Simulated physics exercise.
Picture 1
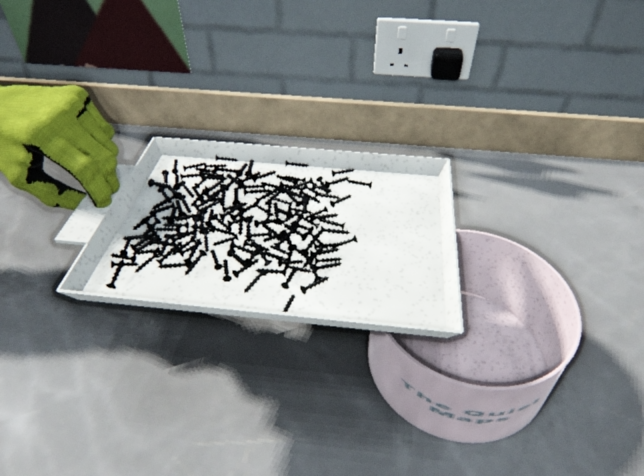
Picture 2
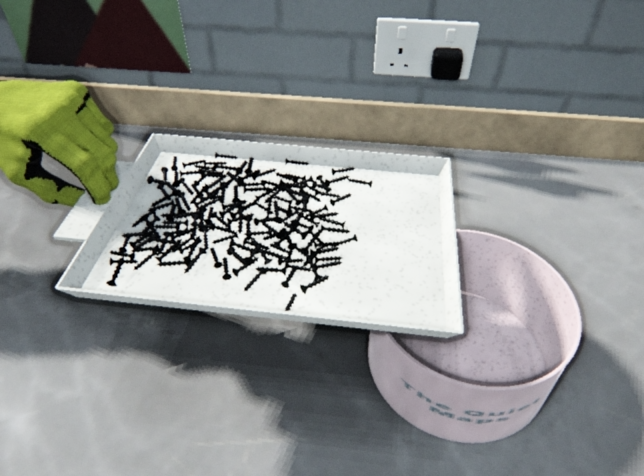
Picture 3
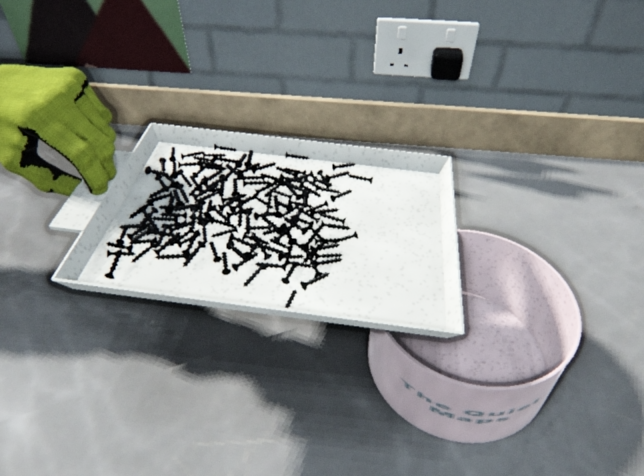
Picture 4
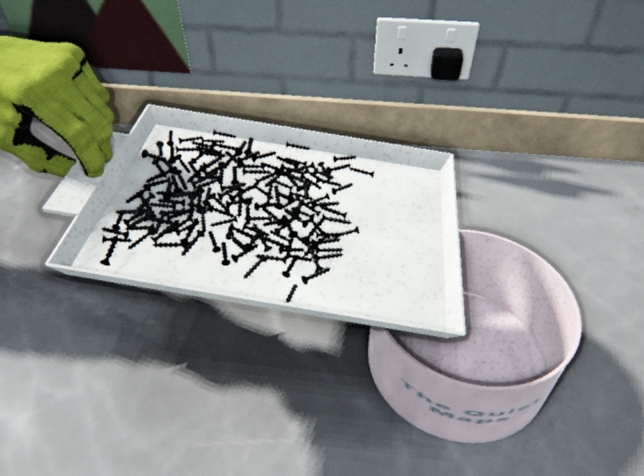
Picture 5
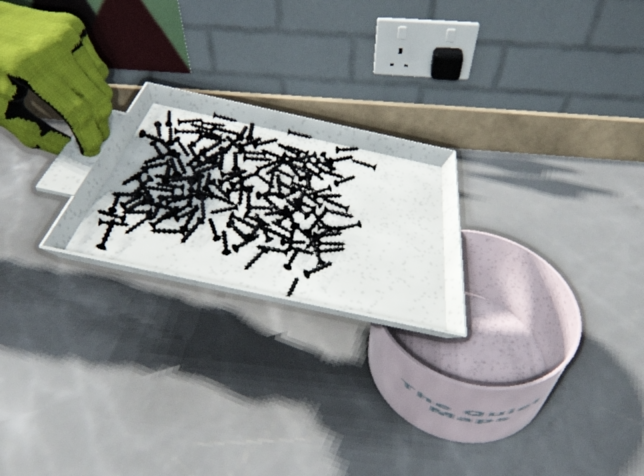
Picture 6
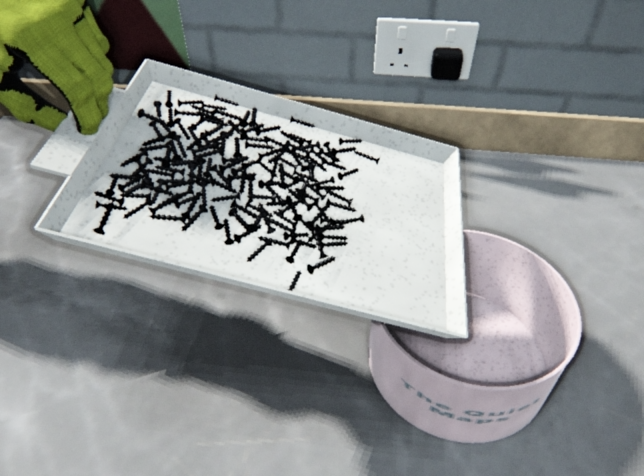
On a grey countertop, a green-gloved hand gradually raised the left side of a white tray covered in black screws, slanting it toward the pink pot at right while the screws stayed bunched together.
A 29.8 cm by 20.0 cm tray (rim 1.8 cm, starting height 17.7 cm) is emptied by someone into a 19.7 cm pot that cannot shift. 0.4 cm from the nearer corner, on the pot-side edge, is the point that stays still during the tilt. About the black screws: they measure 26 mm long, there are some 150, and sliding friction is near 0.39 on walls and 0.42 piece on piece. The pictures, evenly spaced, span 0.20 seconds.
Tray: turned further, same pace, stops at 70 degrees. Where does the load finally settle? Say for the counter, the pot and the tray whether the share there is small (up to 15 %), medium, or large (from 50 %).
Counter: Large. Pot: Medium. Left on the tray: Small.
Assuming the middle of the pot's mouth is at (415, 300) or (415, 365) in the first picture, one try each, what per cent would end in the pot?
The shares would be near 5 and 35 per cent respectively.
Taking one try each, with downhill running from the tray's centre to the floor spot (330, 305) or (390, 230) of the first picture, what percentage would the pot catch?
Estimate: Some 0 % and some 80 % respectively.
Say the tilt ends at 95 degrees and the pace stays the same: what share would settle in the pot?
Then about 30 per cent.
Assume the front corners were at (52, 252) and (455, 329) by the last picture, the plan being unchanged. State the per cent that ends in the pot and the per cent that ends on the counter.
Pot: 0, counter: 100.
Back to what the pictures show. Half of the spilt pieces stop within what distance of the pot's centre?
Some 20 centimetres.
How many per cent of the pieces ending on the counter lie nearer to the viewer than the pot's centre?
Near 100 in a hundred.
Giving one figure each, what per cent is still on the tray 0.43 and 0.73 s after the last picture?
Close to 95 at the first time and 0 at the second.
Then, 0.26 s after the last picture, tilt 43 degrees; the tray holds 100 %, the pot 0 %.
Then, 0.43 s after the last picture, tilt 61 degrees; the tray holds 95 %, the pot 0 %.
Then, 0.73 s after the last picture, tilt 70 degrees; the tray holds 0 %, the pot 25 %.
In the end, counter 70 %, pot 30 %, tray 0 %.
